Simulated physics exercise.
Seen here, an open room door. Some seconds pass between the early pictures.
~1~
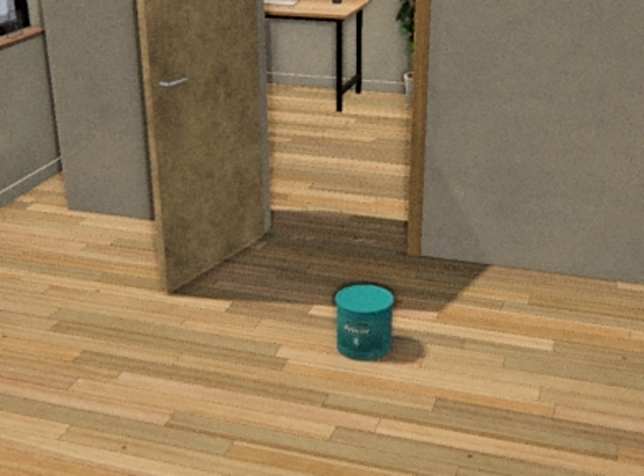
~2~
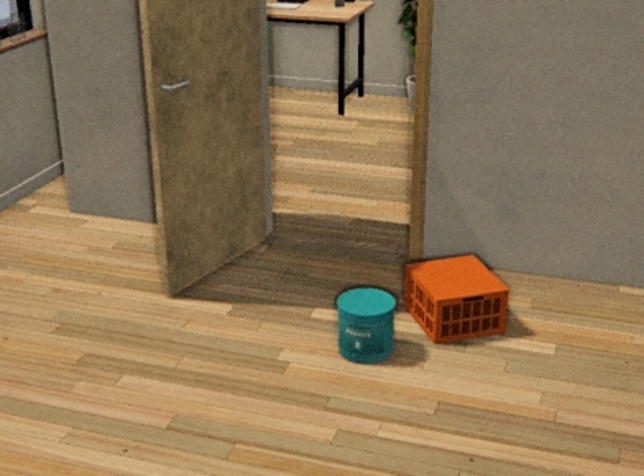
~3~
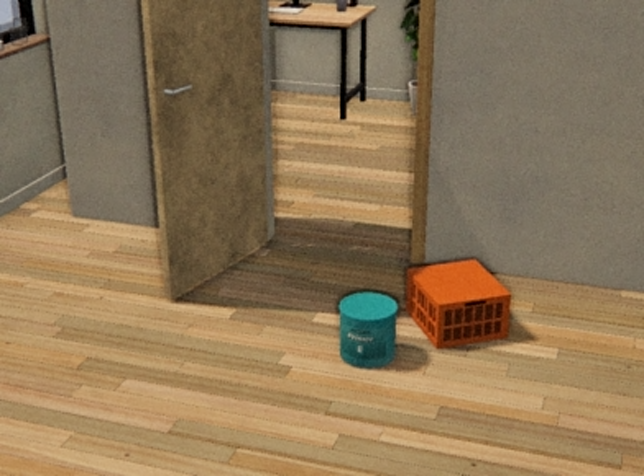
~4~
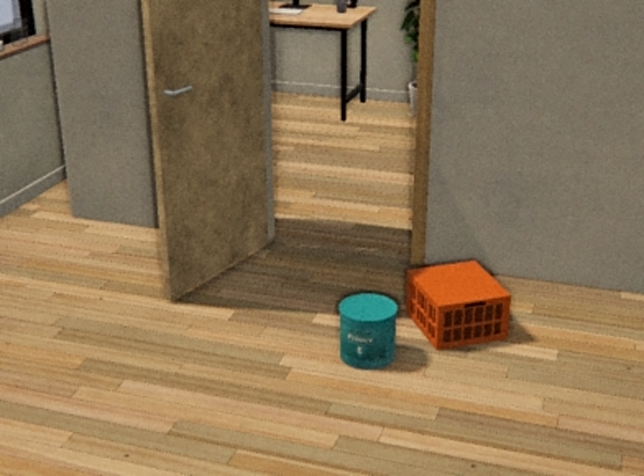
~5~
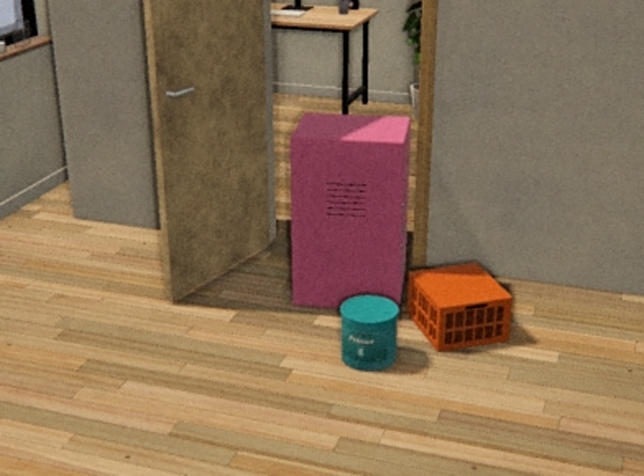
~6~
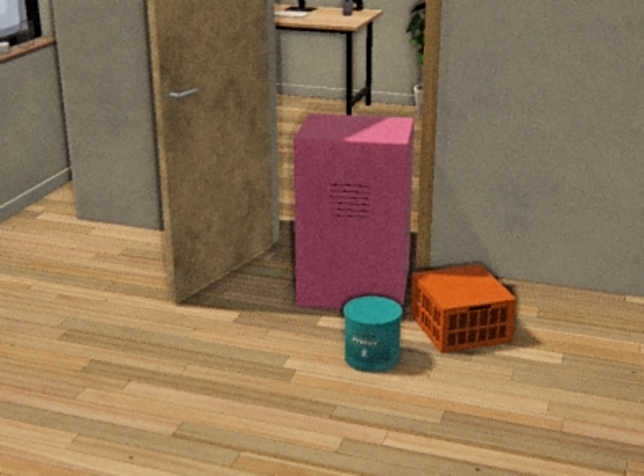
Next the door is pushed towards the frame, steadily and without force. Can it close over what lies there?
The door jams.
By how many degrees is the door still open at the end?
Some 60° open.
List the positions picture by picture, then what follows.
The first picture shows door wide open and still; turquoise pail (364, 323).
The second picture shows door wide open and still; turquoise pail (366, 326); orange crate (455, 298).
The third picture shows door wide open and still; turquoise pail (368, 331); orange crate (457, 303).
The fourth picture shows door wide open and still; turquoise pail (368, 332); orange crate (457, 304).
The fifth picture shows door wide open and still; turquoise pail (369, 334); orange crate (458, 306).
The sixth picture shows door wide open and still; pink appliance (355, 213); turquoise pail (372, 335).
Then, 0.60 s past the last view, door 87° open.
Then, 0.90 s past the last view, door 69° open.
Finally, door 59° open; all 3 still in place. Final places as the last picture's camera would see them, pink appliance near (357, 213).
